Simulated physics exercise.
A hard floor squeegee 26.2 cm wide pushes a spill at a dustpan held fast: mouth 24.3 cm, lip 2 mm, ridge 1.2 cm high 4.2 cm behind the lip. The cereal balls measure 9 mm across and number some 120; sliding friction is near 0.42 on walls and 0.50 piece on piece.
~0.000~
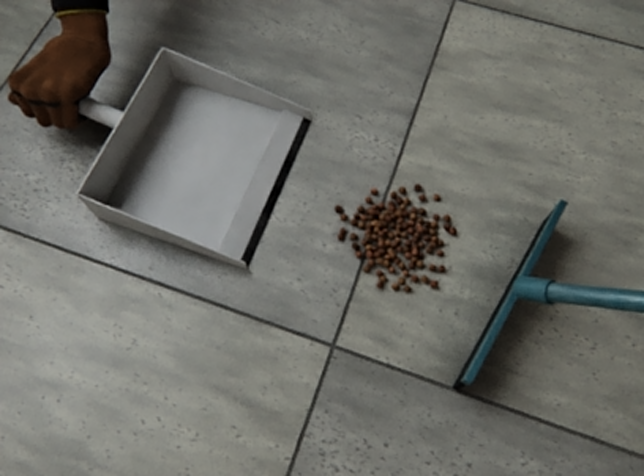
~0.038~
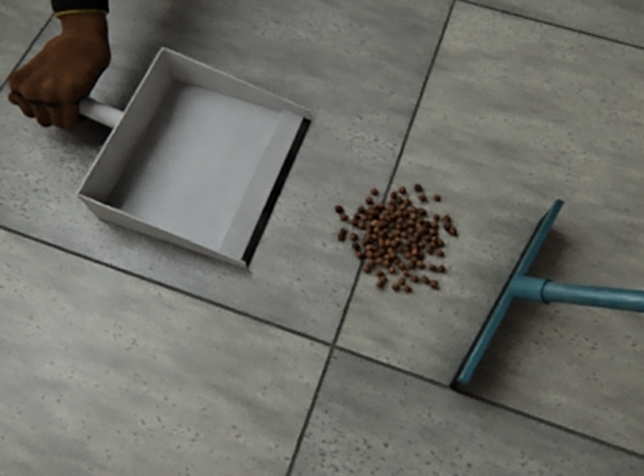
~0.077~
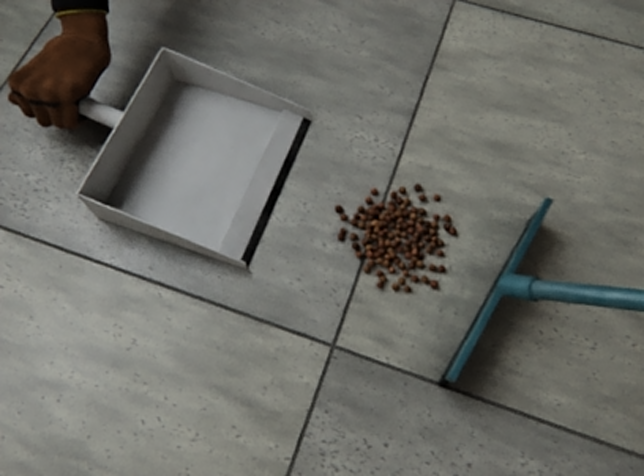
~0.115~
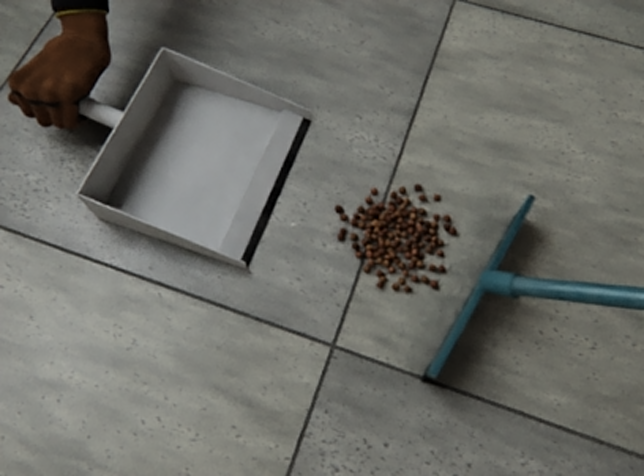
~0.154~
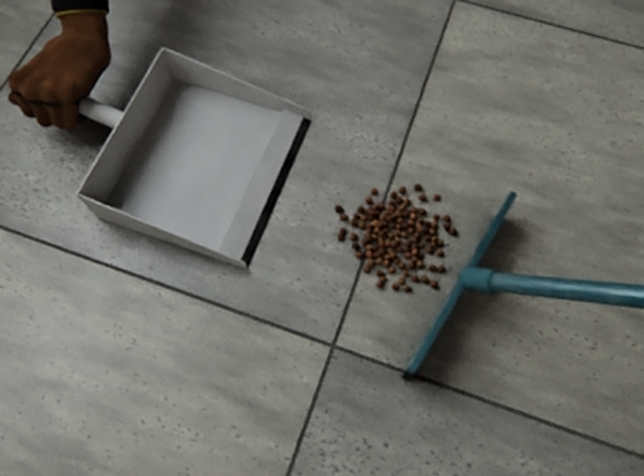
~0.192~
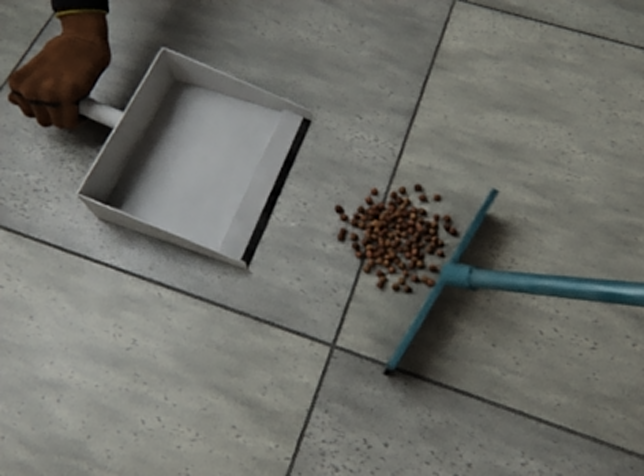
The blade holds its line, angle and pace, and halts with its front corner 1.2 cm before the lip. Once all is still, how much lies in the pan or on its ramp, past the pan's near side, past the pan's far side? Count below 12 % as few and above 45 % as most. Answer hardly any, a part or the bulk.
Pan hardly any, near side hardly any, far side hardly any.
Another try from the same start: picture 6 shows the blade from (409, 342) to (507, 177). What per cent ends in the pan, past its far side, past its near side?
Pan 15, far 5, near 0.
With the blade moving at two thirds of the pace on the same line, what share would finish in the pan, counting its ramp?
Then about 0 per cent.
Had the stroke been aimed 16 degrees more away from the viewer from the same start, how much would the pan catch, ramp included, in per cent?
In that case some 10 per cent.
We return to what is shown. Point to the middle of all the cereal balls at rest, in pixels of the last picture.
Near (292, 197).
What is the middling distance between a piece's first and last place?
Roughly 14 cm.
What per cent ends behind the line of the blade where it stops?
Roughly 10 per cent.
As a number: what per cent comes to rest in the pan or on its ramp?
Roughly 5 per cent.
After 0.37 s, middle of the blade 14 cm from the lip; 0 % over the lip, far side 0 %, near side 0 %.
After 0.48 s, middle of the blade 7 cm from the lip; 0 % over the lip, far side 0 %, near side 0 %.
After 0.73 s, middle of the blade 4 cm from the lip; 5 % over the lip, far side 0 %, near side 0 %.
By 1.0 s all is still; pan 5 %, near side 0 %, far side 0 %, in front of the lip or behind the blade 95 %.
